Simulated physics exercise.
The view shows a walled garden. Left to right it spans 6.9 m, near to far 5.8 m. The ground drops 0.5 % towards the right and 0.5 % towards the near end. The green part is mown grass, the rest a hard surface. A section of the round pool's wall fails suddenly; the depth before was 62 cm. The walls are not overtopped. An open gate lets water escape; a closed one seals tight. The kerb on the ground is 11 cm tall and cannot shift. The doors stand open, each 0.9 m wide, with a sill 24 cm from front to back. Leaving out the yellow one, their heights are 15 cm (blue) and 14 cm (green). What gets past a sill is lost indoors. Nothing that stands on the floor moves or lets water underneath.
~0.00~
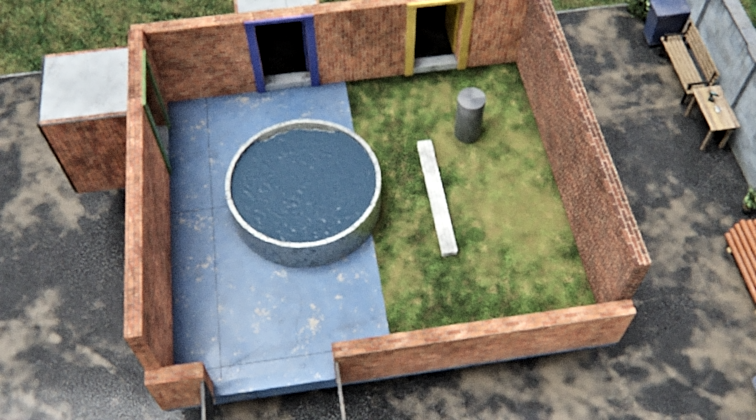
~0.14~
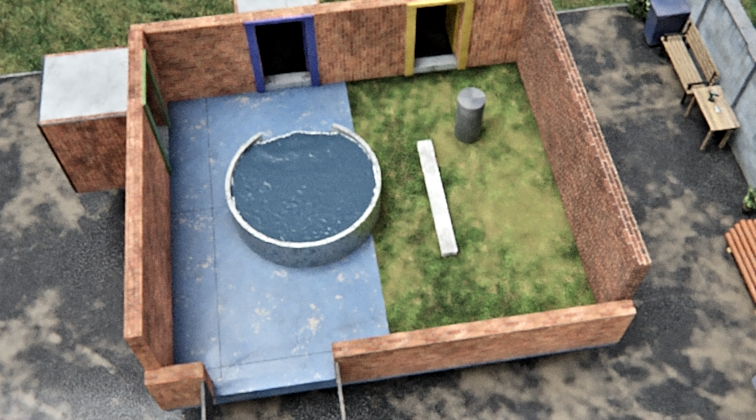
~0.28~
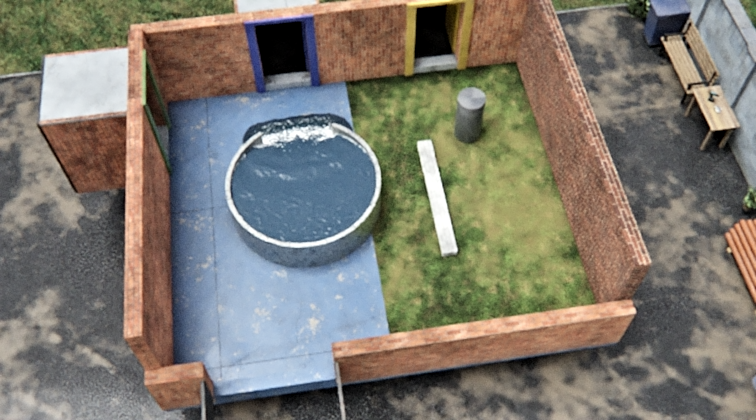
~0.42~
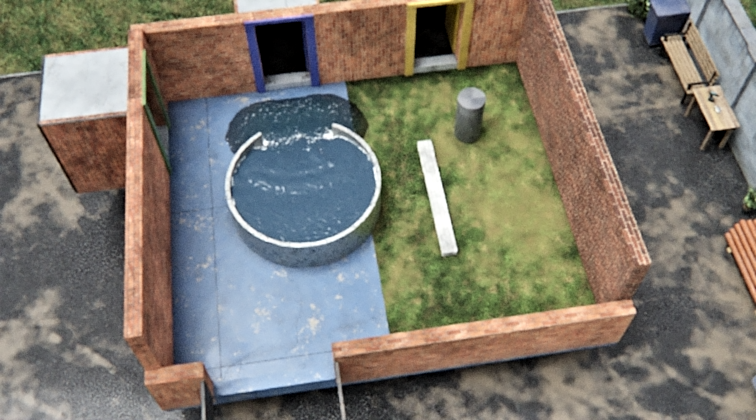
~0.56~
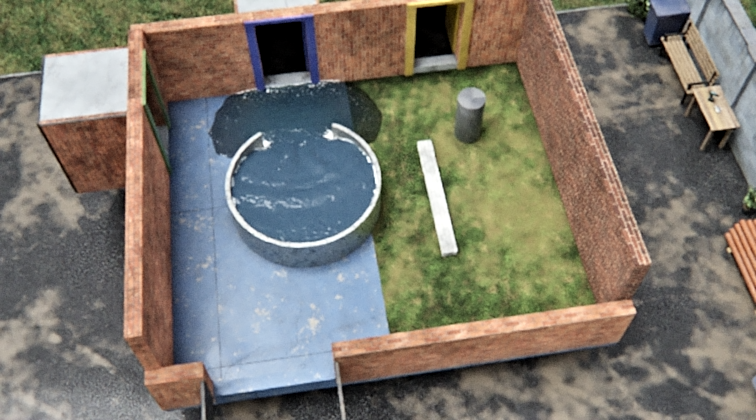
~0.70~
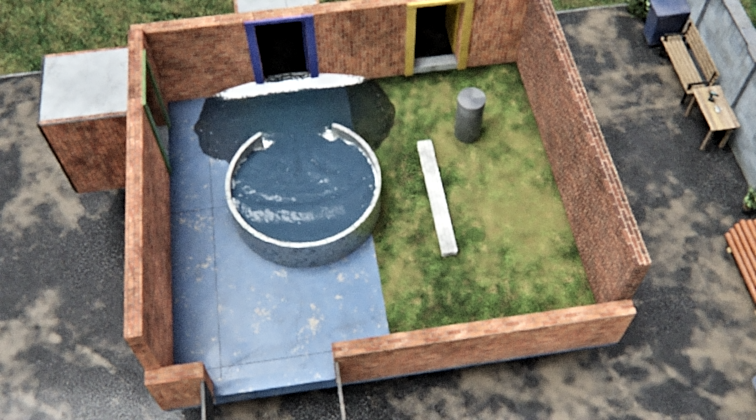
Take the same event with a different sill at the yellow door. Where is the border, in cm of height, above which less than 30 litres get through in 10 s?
Close to 5.5 cm is just enough.
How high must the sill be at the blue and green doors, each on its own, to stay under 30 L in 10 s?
About 34 cm at blue and 13.5 cm at green.
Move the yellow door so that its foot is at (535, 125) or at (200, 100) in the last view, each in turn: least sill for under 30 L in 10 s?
Roughly 7.5 and 17 cm.
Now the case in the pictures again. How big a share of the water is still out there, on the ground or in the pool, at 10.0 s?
Roughly 76 in a hundred.
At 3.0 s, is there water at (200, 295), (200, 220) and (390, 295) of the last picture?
In turn: Dry, flooded, not reached.
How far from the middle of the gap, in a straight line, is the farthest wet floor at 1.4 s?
Some 3.0 m out.
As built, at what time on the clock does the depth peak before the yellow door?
Near 2.2 s.
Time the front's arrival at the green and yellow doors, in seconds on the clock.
Green 1.3 s, yellow 1.5 s.
After 1.4 s water covers 15 % of the floor, deepest (40 cm) near (299, 88); it has not reached the yellow door.
After 3.0 s water covers 40 % of the floor, deepest (30 cm) near (169, 103); 9 cm at the yellow door, 0 litres in over its 16 cm sill.
After 10.0 s water covers 95 % of the floor, deepest (10 cm) near (175, 387); 7 cm at the yellow door, 0 litres in over its 16 cm sill.
At the yellow door as built, the water arrived by 1.5 s and peaked near 9 cm at 2.2 s.
Run again over the same 10 s with other heights there, 43 litres in over 4.5 cm, 20 litres over 6 cm. The limit of 30 litres is kept from about 5.5 cm up.
